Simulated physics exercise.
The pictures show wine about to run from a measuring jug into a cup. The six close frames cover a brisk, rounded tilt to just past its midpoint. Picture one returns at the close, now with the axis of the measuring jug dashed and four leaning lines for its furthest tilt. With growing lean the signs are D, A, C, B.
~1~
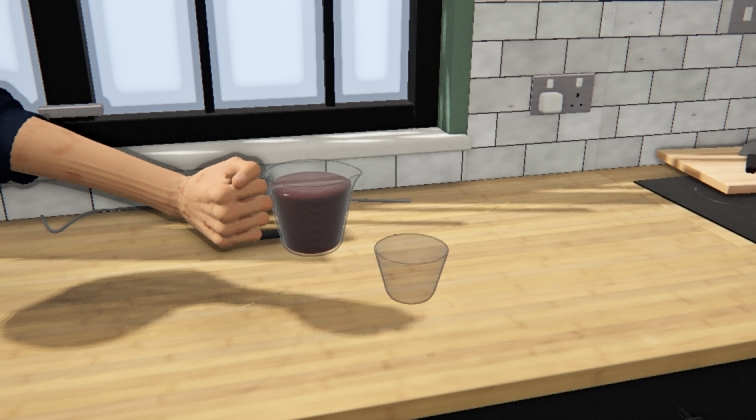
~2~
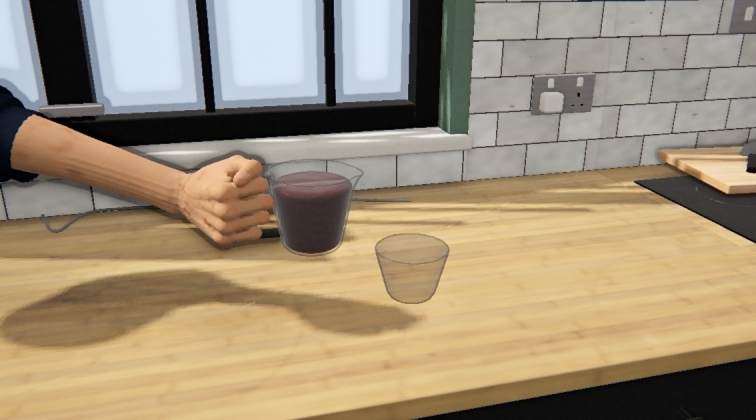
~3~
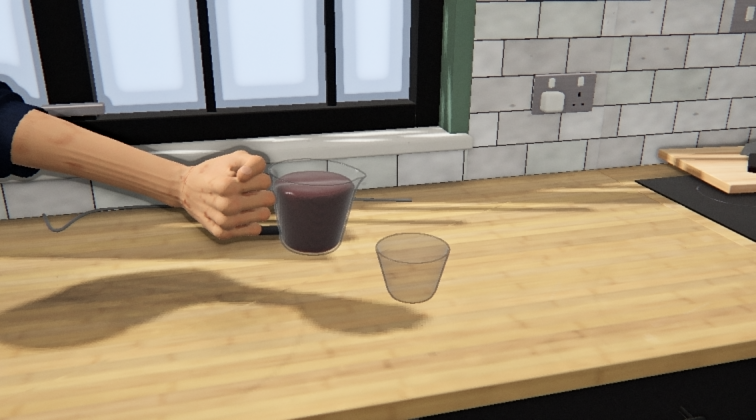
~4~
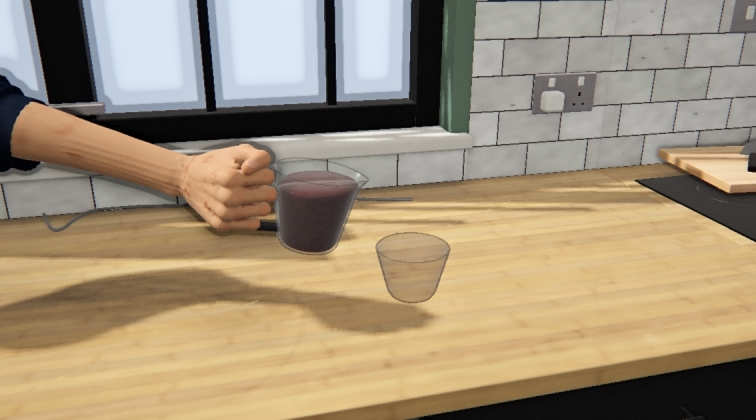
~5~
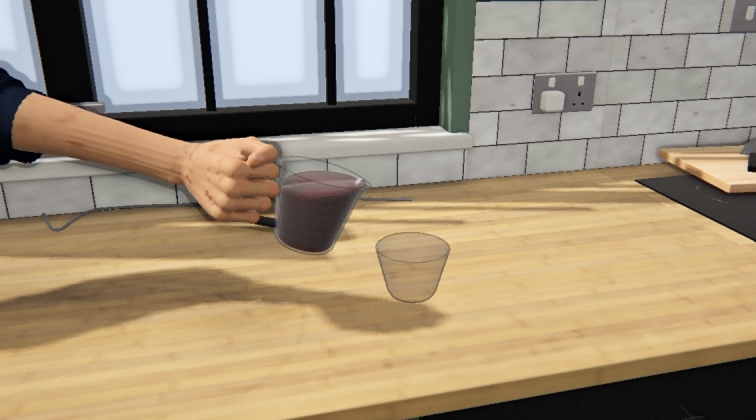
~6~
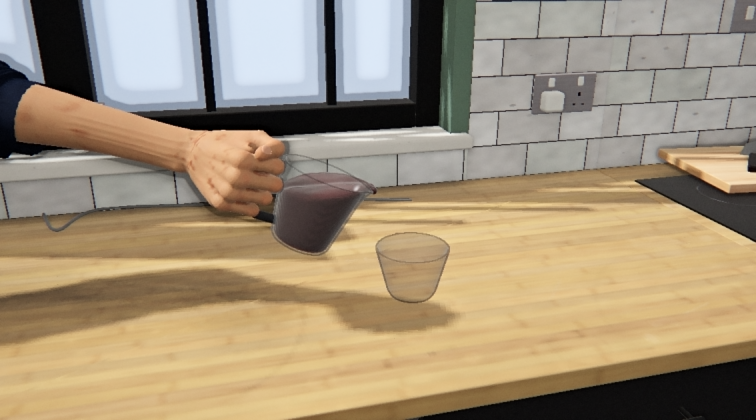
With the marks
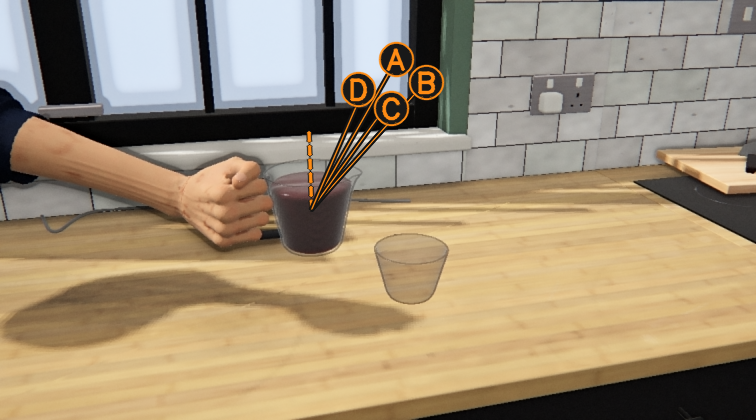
A glass jug of dark purplish-red liquid, held by a hand at the left, stays upright on a wooden counter beside an empty clear cup. The hand then gradually tilts the jug rightward, and the liquid slants inside until a little reaches just over the lip.
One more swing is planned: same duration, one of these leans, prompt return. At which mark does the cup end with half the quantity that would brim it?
The best mark is B.
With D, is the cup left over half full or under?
Under half.
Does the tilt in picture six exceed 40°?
No, it does not.
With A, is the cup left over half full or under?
Under half.
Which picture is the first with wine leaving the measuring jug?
Picture 6.
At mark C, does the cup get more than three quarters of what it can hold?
No.
On the marked copy, A at (388, 74); B at (414, 94); C at (376, 119); D at (355, 107).
With A, the cup ends with about 25 % of what it can hold.
With B, the cup ends with about 51 % of what it can hold.
With C, the cup ends with about 37 % of what it can hold.
With D, the cup ends with about 13 % of what it can hold.
